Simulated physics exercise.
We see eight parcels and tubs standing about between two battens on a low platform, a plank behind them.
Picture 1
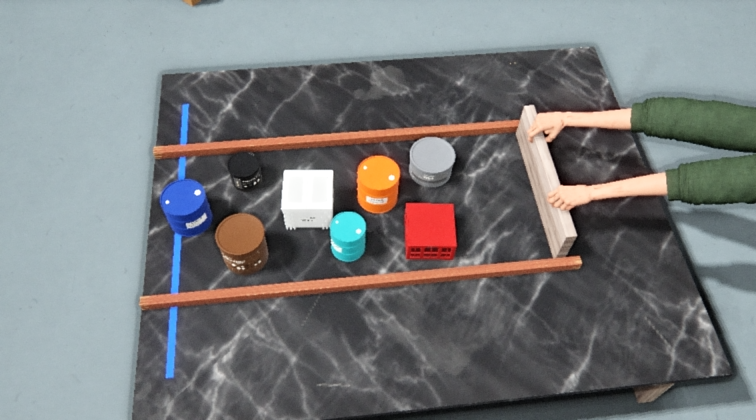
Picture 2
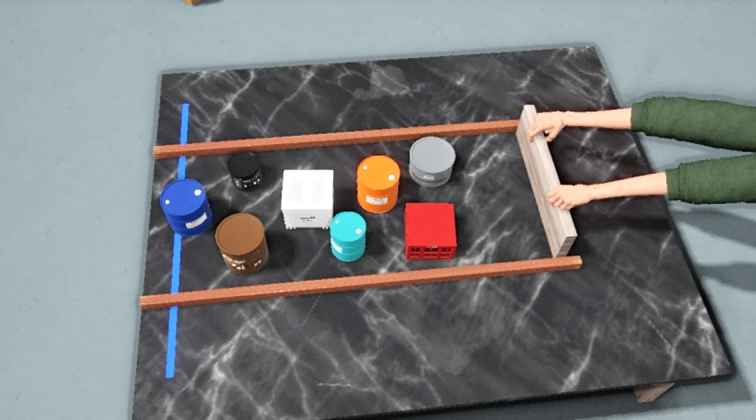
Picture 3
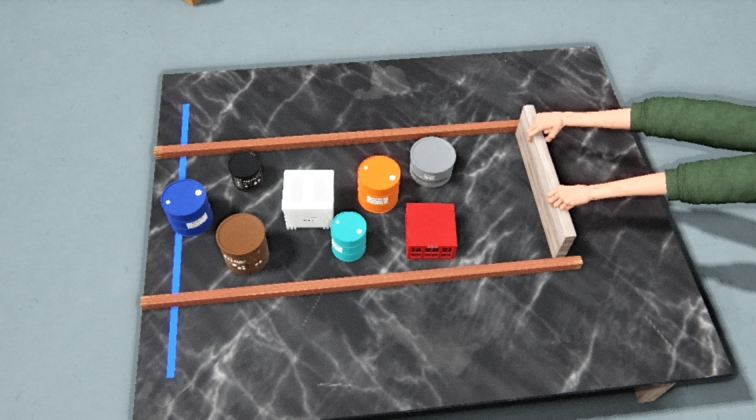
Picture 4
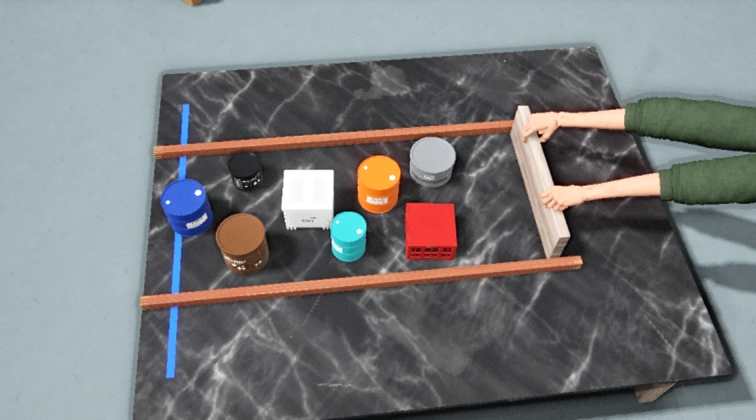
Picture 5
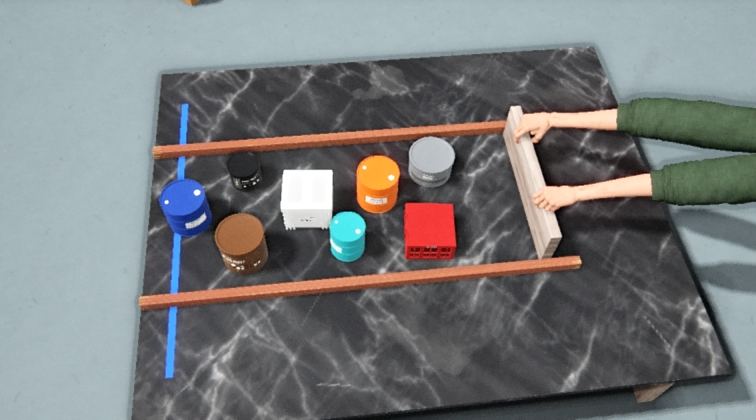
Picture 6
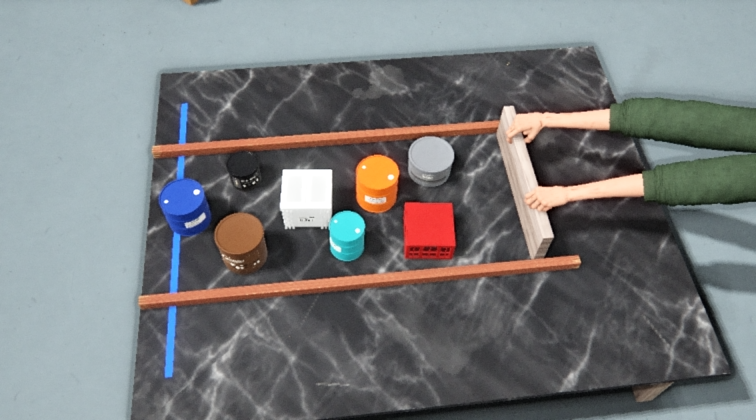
Two hands easing a pale plank slightly left between wooden battens on a dark marbled platform, eight tubs and parcels staying still.
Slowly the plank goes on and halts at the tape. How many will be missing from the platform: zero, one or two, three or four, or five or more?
In the end the number that fall off is five or more.
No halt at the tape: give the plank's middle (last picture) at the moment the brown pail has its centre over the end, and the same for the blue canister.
Its middle is around (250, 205) and around (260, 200).
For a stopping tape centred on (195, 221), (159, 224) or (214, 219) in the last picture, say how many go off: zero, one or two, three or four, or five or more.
Taking them in turn, five or more; more than four; three or four.
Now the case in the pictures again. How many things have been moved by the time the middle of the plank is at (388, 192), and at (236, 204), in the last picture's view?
At the one place 4, at the other 8.
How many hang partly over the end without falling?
3 of them.
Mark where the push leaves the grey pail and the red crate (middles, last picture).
The grey pail stops around (155, 176); the red crate around (148, 257).
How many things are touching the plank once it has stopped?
The number is 3.
A little later, none off yet; blue canister at rest near (186, 208); brown pail at rest near (242, 244); black pail at rest near (244, 171).
Next, none off yet; blue canister at rest near (186, 208); brown pail shifted a little near (227, 246); black pail at rest near (244, 171).
Later still, none off yet; blue canister tilted a little near (127, 216); brown pail shifted well along near (134, 254); black pail shifted well along near (183, 177).
When it is over, the number that fall off is five or more; down, turquoise canister, white tote, black pail, brown pail and blue canister.
